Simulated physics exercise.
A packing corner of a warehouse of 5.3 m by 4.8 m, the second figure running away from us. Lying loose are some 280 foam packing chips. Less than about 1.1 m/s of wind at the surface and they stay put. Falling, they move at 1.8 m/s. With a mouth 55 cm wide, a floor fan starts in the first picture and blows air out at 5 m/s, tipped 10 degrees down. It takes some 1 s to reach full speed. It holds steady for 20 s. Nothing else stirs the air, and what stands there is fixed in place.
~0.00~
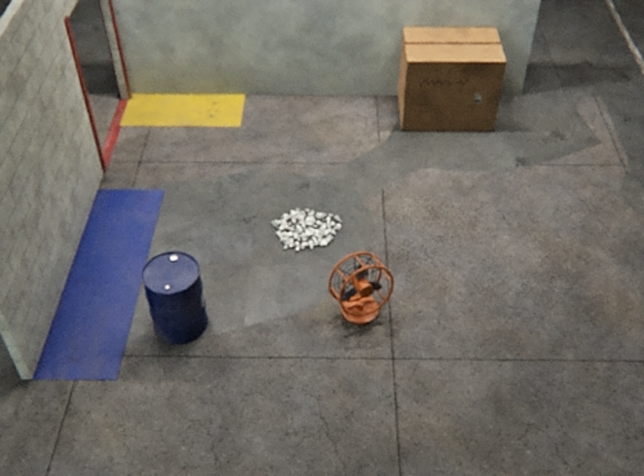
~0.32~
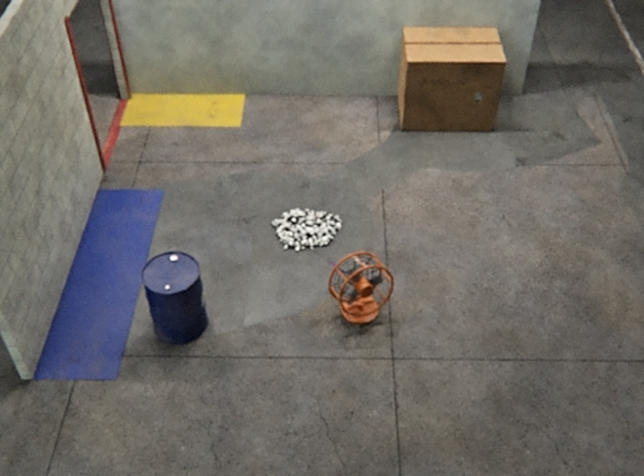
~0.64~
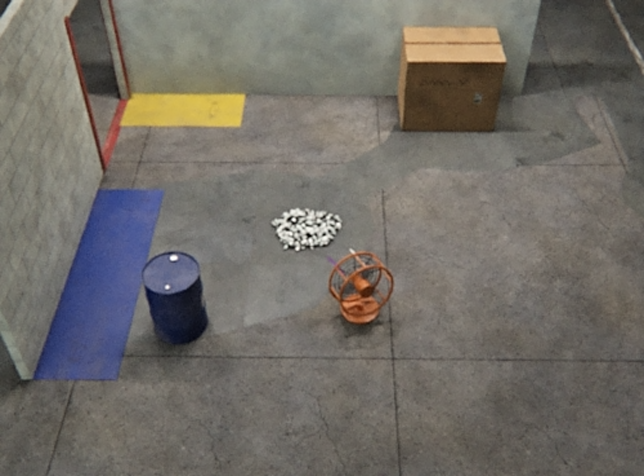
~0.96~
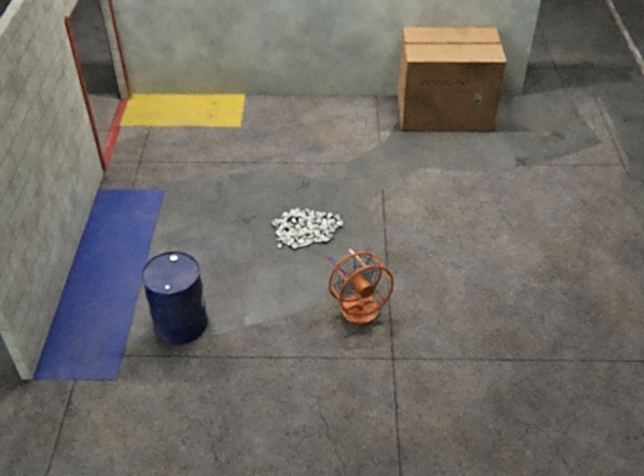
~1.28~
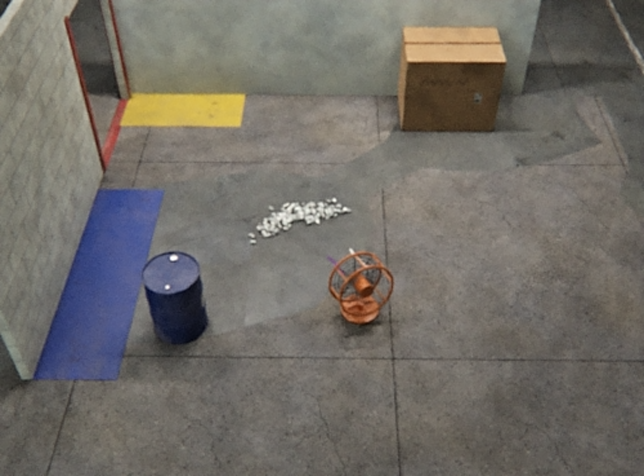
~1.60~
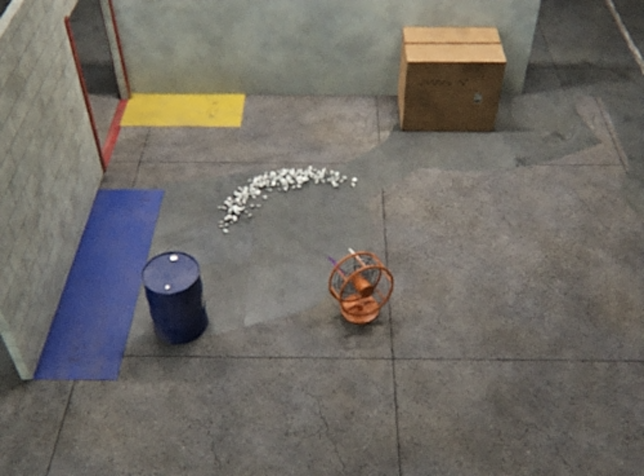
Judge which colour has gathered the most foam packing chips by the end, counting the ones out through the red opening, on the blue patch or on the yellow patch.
The red one has gathered the most.
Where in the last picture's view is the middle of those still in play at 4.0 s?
Around pixel (146, 95).
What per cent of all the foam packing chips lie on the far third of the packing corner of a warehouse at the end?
I'd estimate around 30 per cent.
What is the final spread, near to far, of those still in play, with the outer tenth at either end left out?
The middle bunch covers about 0.4 m from near to far.
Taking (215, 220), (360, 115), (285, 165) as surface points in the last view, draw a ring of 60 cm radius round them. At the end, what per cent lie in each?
Roughly 0 %, 15 % and 0 %, in that order.
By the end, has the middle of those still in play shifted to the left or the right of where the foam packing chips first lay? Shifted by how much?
Shift: Toward the right-hand side, approx. 1.0 m.
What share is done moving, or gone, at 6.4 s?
I would put it at around 40 %.
After 4.0 s, 23 % are on the yellow patch, 0 % on the blue patch and 37 % out through the red opening; the middle of those still in play is near (146, 95); 8 % have settled or left.
After 6.4 s, 15 % are on the yellow patch, 0 % on the blue patch and 51 % out through the red opening; the middle of those still in play is near (137, 94); 39 % have settled or left.
After 11.0 s, 8 % are on the yellow patch, 0 % on the blue patch and 63 % out through the red opening; the middle of those still in play is near (380, 94); 62 % have settled or left.
After 20.0 s, at the end, 2 % are on the yellow patch, 0 % on the blue patch and 68 % out through the red opening; the middle of those still in play is near (390, 96).
